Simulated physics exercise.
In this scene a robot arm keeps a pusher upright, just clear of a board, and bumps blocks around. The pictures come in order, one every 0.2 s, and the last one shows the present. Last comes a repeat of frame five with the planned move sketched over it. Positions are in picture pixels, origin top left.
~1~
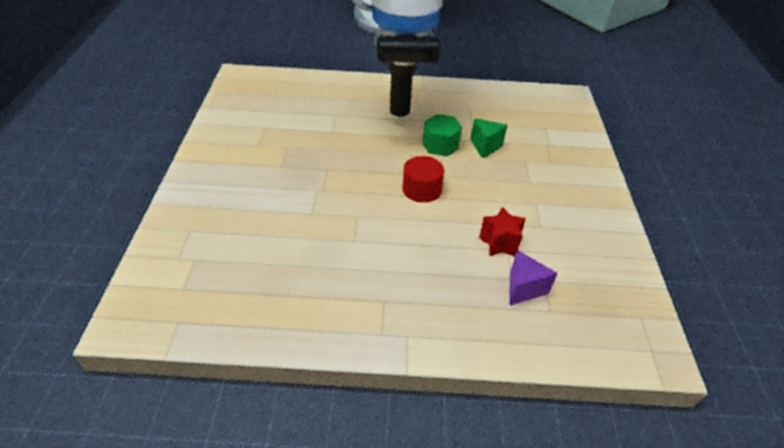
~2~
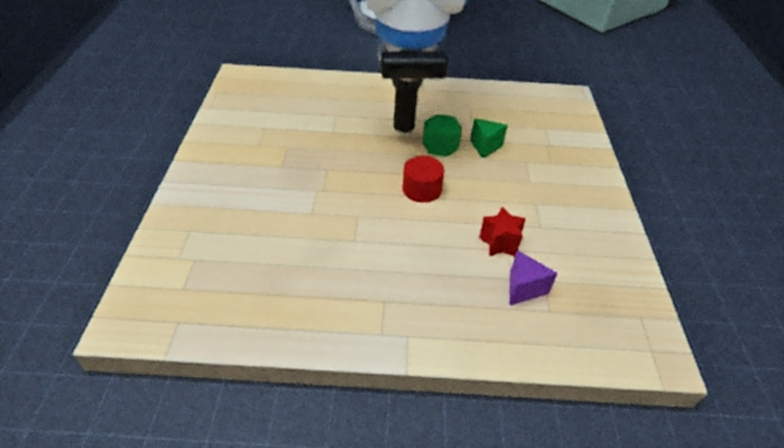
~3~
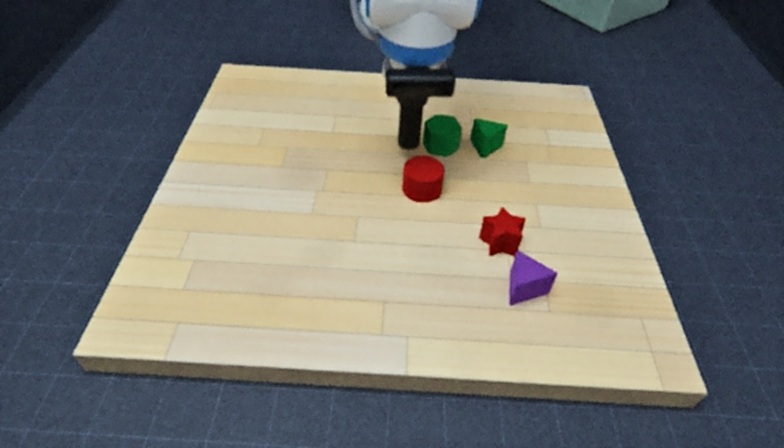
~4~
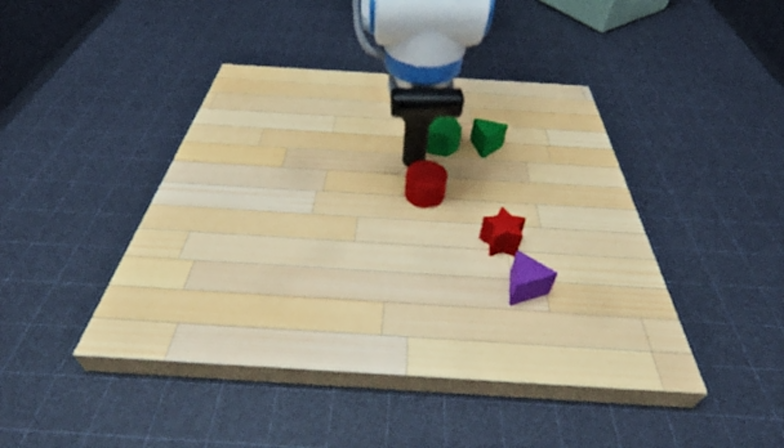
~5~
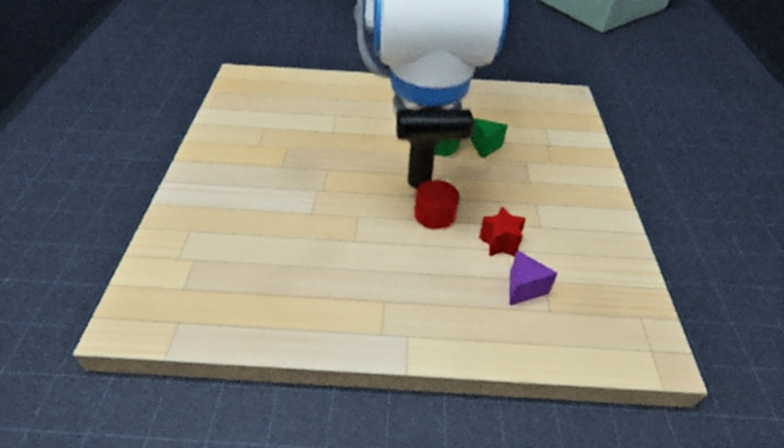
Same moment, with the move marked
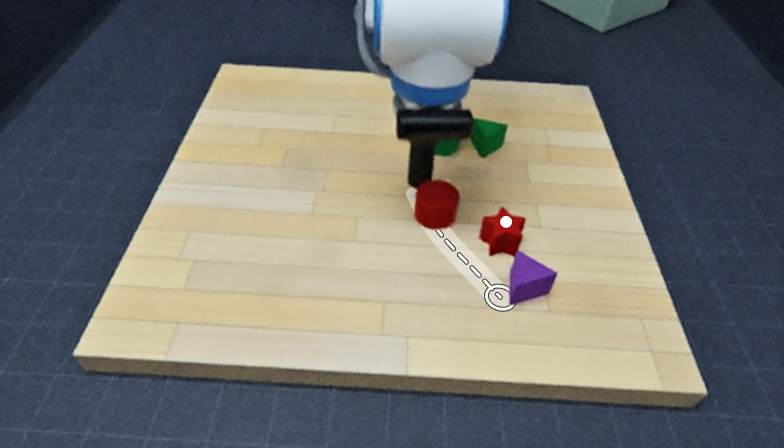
On a wooden board, a robot arm's black pusher moves nearer and nudges the red cylinder.
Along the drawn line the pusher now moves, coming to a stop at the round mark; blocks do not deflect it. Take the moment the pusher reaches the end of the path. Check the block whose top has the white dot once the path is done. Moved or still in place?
The block moves away from its spot.
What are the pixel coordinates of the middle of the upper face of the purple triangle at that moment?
At roughly (583, 285).
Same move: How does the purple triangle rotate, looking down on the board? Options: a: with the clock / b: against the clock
My answer is option a.
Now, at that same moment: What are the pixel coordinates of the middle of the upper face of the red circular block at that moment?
Roughly at (543, 269).
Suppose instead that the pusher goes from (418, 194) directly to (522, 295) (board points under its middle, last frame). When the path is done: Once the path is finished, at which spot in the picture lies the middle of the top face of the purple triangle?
I expect it at (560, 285).
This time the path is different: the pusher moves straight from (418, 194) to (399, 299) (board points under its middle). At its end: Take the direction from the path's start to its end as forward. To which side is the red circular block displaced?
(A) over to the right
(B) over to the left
Letter B.
The drawn path runs from (418, 194) over (449, 244) to (501, 297); the dot is on the red star block.
What follows on the original path. One third of the way, pusher (438, 215); red circular block (466, 225).
Two thirds of the way, pusher (469, 249); red circular block (507, 252); red star block (518, 225), turned 45° anticlockwise; purple triangle (540, 273), turned 25° clockwise.
At the end, pusher (504, 286); red circular block (543, 269); red star block (519, 225), turned 50° anticlockwise; purple triangle (583, 285), turned 30° clockwise.
